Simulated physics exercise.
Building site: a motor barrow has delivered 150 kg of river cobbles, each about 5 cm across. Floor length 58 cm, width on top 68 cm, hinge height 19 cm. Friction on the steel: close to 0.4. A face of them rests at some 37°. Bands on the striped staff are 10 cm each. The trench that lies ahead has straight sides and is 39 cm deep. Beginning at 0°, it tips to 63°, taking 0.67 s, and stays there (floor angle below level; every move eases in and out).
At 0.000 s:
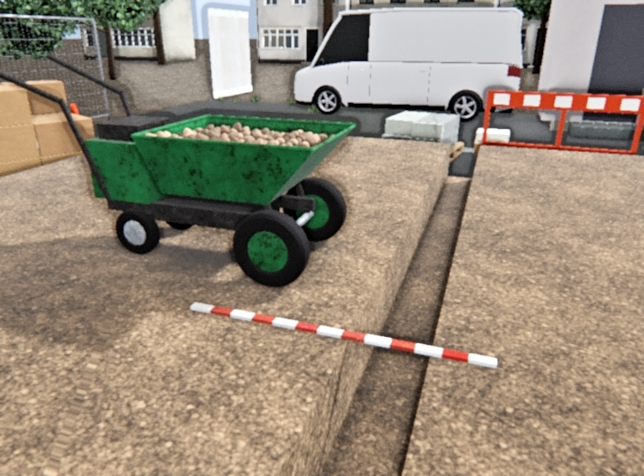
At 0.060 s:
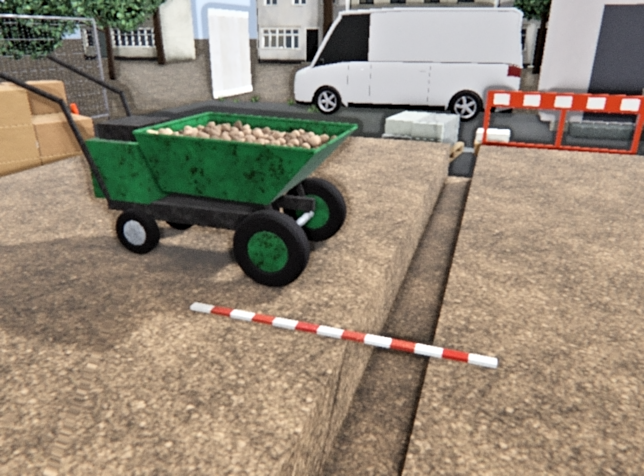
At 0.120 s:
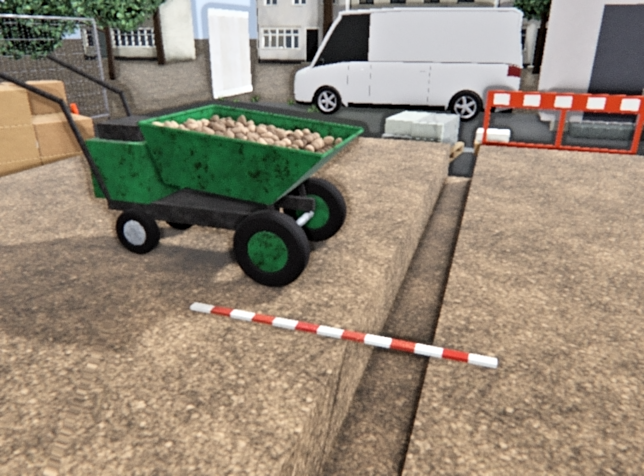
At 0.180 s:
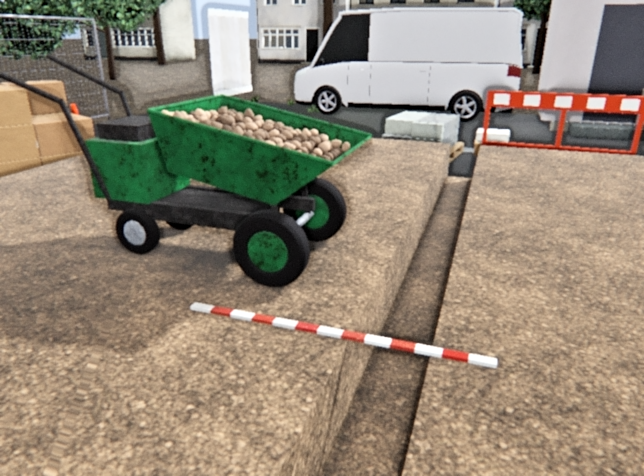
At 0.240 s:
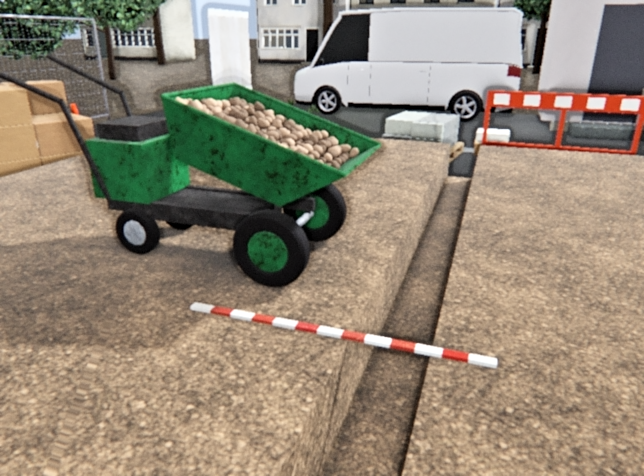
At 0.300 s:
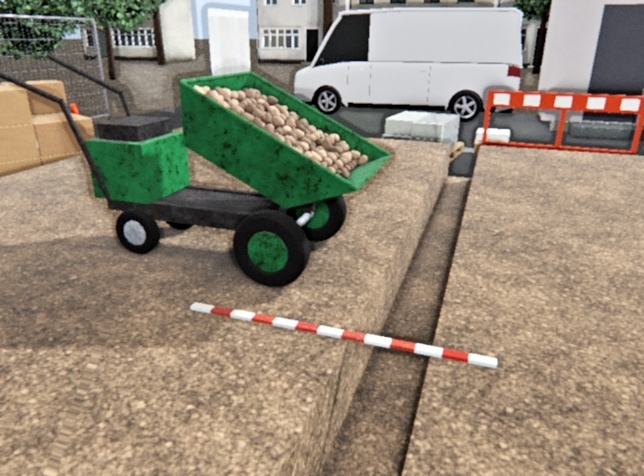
The footage shows a green motor barrow loaded with rounded stones, standing beside a narrow trench and a red-and-white staff. Its skip starts level, then tilts steadily down toward the right, its left end rising while the wheels stay still.
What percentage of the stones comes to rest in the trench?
About 63 per cent.
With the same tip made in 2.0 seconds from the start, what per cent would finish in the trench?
In that case some 85 per cent.
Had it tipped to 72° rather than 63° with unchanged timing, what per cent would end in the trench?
It comes out at about 65 percent.
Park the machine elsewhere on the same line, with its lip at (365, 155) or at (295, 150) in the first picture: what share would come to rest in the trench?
Around 20 and then 75 percent.
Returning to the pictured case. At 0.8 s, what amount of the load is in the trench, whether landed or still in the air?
Approx. 15 % of the load.
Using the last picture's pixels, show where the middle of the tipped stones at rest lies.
About (431, 324).
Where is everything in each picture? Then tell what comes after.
In the first frame, lip at (312, 150), floor tilted 0°, highest stones at (253, 134).
In the second frame, lip at (315, 152), floor tilted 1°, highest stones at (234, 131); the stones move at 0.3 m/s on average.
In the third frame, lip at (322, 156), floor tilted 5°, highest stones at (227, 125); the stones move at 0.7 m/s on average.
In the fourth frame, the skip is at 11°, its lip at (333, 164); the top of the load is at (221, 116); the stones move at 0.9 m/s on average.
In the fifth frame, the skip is at 18°, its lip at (345, 175); the top of the load is at (230, 105); the stones move at 1.1 m/s on average.
In the sixth frame, lip at (357, 189), floor tilted 27°, highest stones at (242, 95); the stones move at 1.2 m/s on average.
After 0.5 s the floor is at 53°; 100 % in the skip; the foremost stones are at (373, 210).
After 0.8 s the floor is at 63°; 82 % in the skip, 17 % in the trench, 1 % past the trench; the foremost stones are at (449, 264).
After 1.1 s the floor is at 63°; 30 % in the skip, 34 % in the trench, 36 % past the trench; the foremost stones are at (605, 301).
After 3.1 s the floor is at 63°; 0 % in the skip, 63 % in the trench, 37 % past the trench; the foremost stones are past the picture's edge.
